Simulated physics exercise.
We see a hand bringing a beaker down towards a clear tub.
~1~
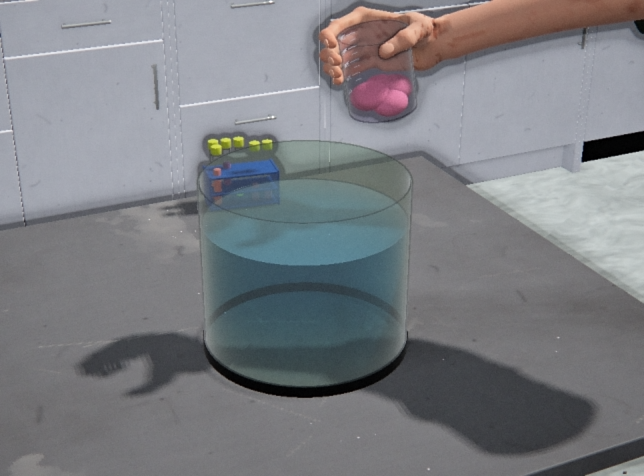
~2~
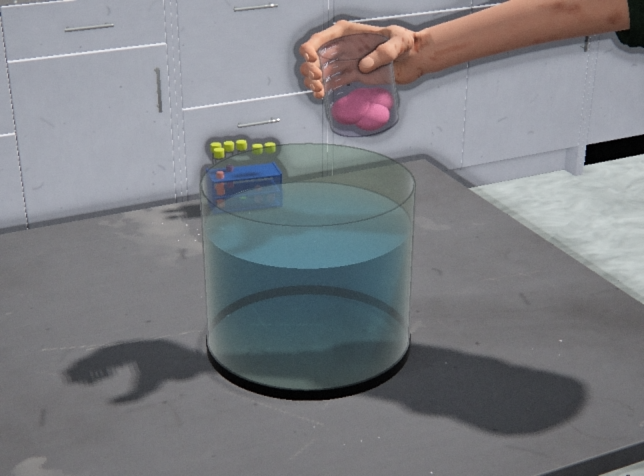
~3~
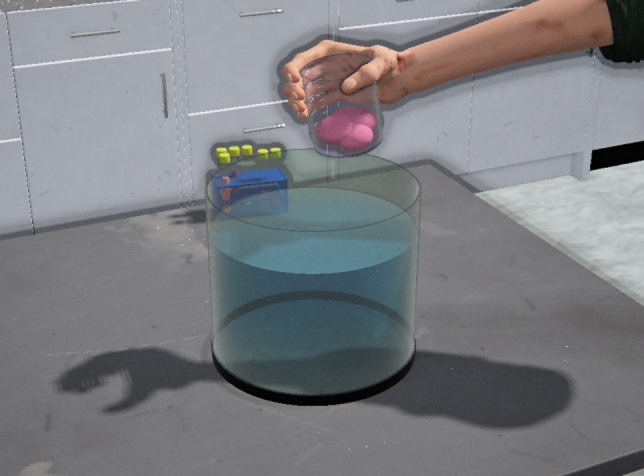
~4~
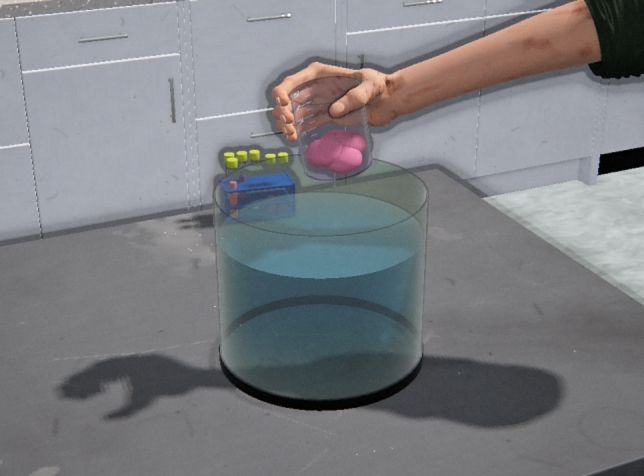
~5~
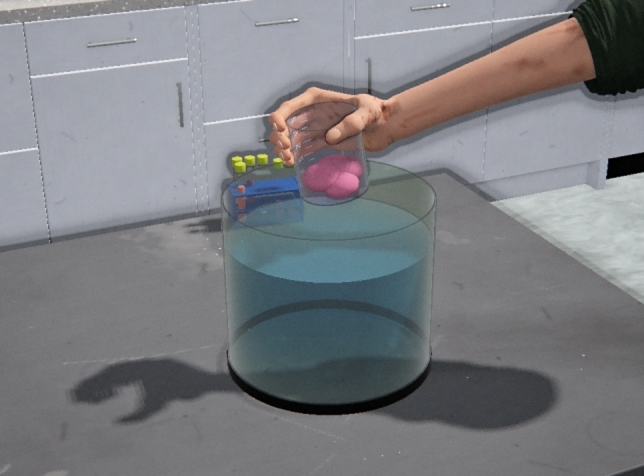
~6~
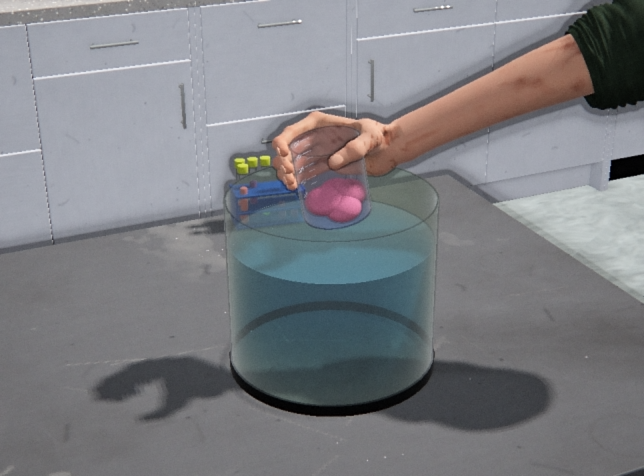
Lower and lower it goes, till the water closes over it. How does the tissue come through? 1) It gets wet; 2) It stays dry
Answer: 1.
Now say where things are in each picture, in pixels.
The first frame shows beaker (378, 70) mouth up; above the clear tub.
The second frame shows beaker (359, 84) mouth up; tissue (363, 110); coming down.
The third frame shows beaker (343, 104) mouth up; lower.
The fourth frame shows beaker (332, 127) mouth up; tissue (336, 153); lower still.
The fifth frame shows beaker (328, 152) mouth up; close to the surface.
The sixth frame shows beaker (331, 176) mouth up; tissue (336, 201); just over the surface.
Soon after, the beaker enters the water.
Later, water pours in as the air escapes.
In the end, the beaker is under, flooded, and the tissue is wet.
